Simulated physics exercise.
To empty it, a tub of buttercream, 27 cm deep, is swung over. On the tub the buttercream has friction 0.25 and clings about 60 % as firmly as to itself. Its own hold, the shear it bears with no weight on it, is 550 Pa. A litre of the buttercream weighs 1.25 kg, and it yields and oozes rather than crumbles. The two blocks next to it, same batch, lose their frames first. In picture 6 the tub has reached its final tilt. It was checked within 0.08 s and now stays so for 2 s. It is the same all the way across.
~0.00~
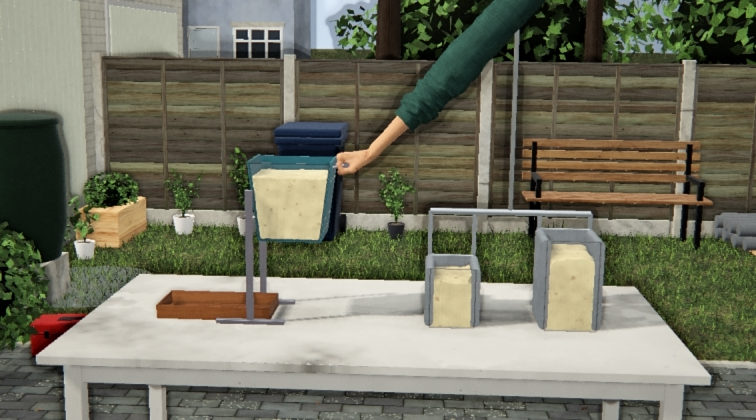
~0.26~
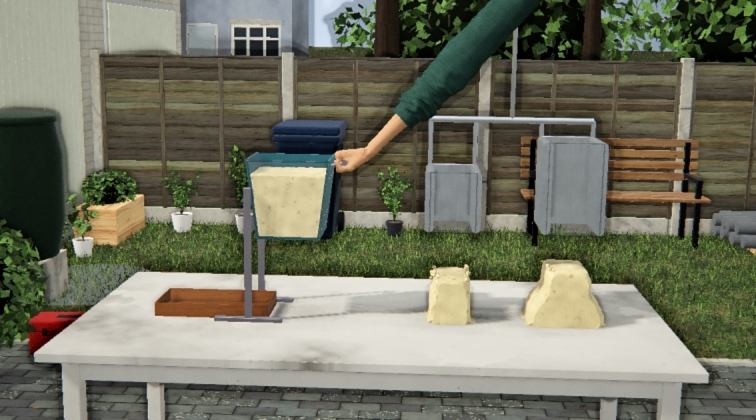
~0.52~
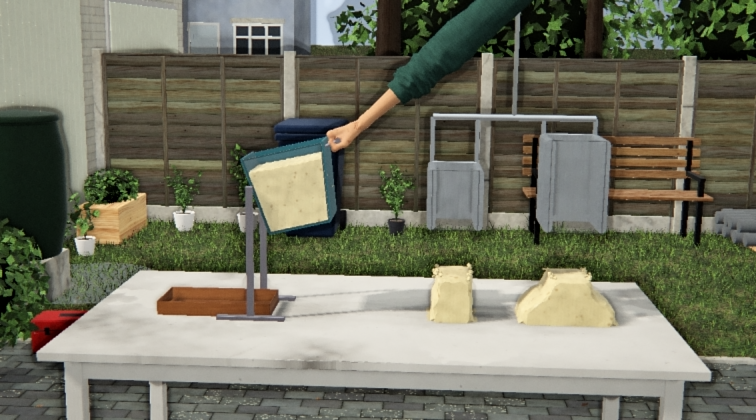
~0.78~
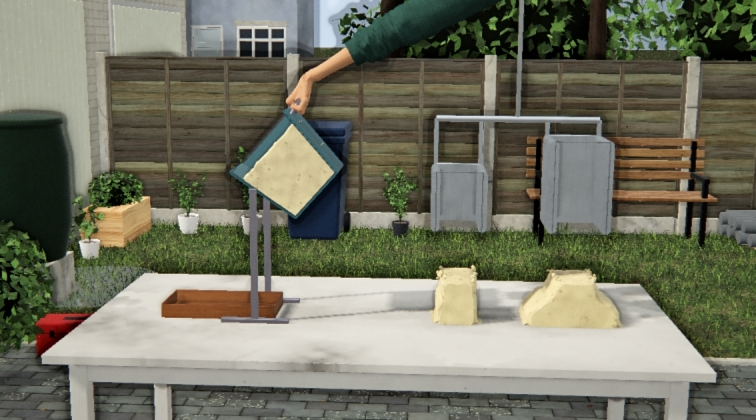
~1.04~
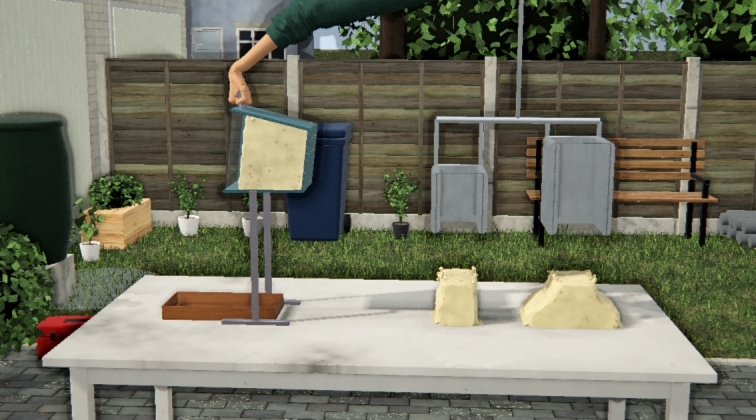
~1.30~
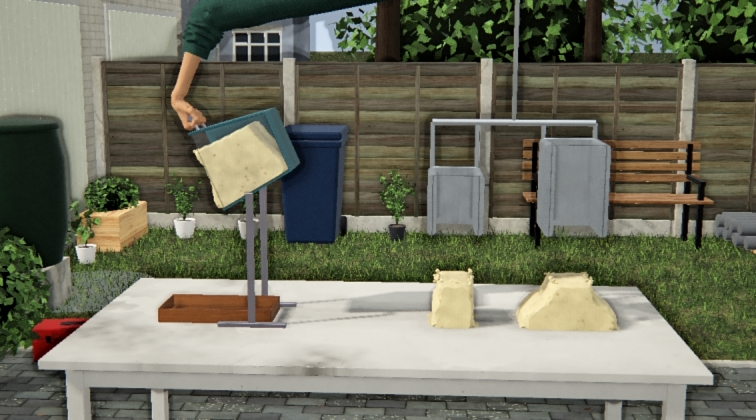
In this clip, grey casings lift off two pale yellow blocks on a table, and the taller right one slumps more, before a green-sleeved arm swings a teal tub over leftward and its pale contents bulge past the rim.
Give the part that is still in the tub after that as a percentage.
Expect roughly 0 %.
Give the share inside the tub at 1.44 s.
About 45 %.
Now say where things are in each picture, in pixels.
The first frame shows handle-side rim at (329, 164), tilt 0 degrees; top of the buttercream at (253, 176); blocks stand 17 cm, 26 cm (left to right).
The second frame shows handle-side rim at (327, 162), tilt 0 degrees; top of the buttercream at (251, 174); blocks stand 17 cm, 20 cm (left to right).
The third frame shows handle-side rim at (320, 143), tilt 13 degrees; top of the buttercream at (316, 159); blocks stand 16 cm, 17 cm (left to right).
The fourth frame shows handle-side rim at (283, 113), tilt 48 degrees; top of the buttercream at (292, 127); blocks stand 16 cm, 17 cm (left to right).
The fifth frame shows handle-side rim at (231, 111), tilt 84 degrees; top of the buttercream at (247, 118); blocks stand 16 cm, 17 cm (left to right).
The sixth frame shows handle-side rim at (190, 135), tilt 113 degrees; top of the buttercream at (245, 127); blocks stand 16 cm, 17 cm (left to right).
After 1.44 s, the tub is at 113 degrees and holds 47 %.
After 1.61 s, the tub is at 113 degrees and holds 0 %.
After 1.78 s, the tub is at 113 degrees and holds 0 %.
After 1.95 s, the tub is at 113 degrees and holds 0 %.
After 3.30 s, at the end, the tub is at 113 degrees and holds 0 %.
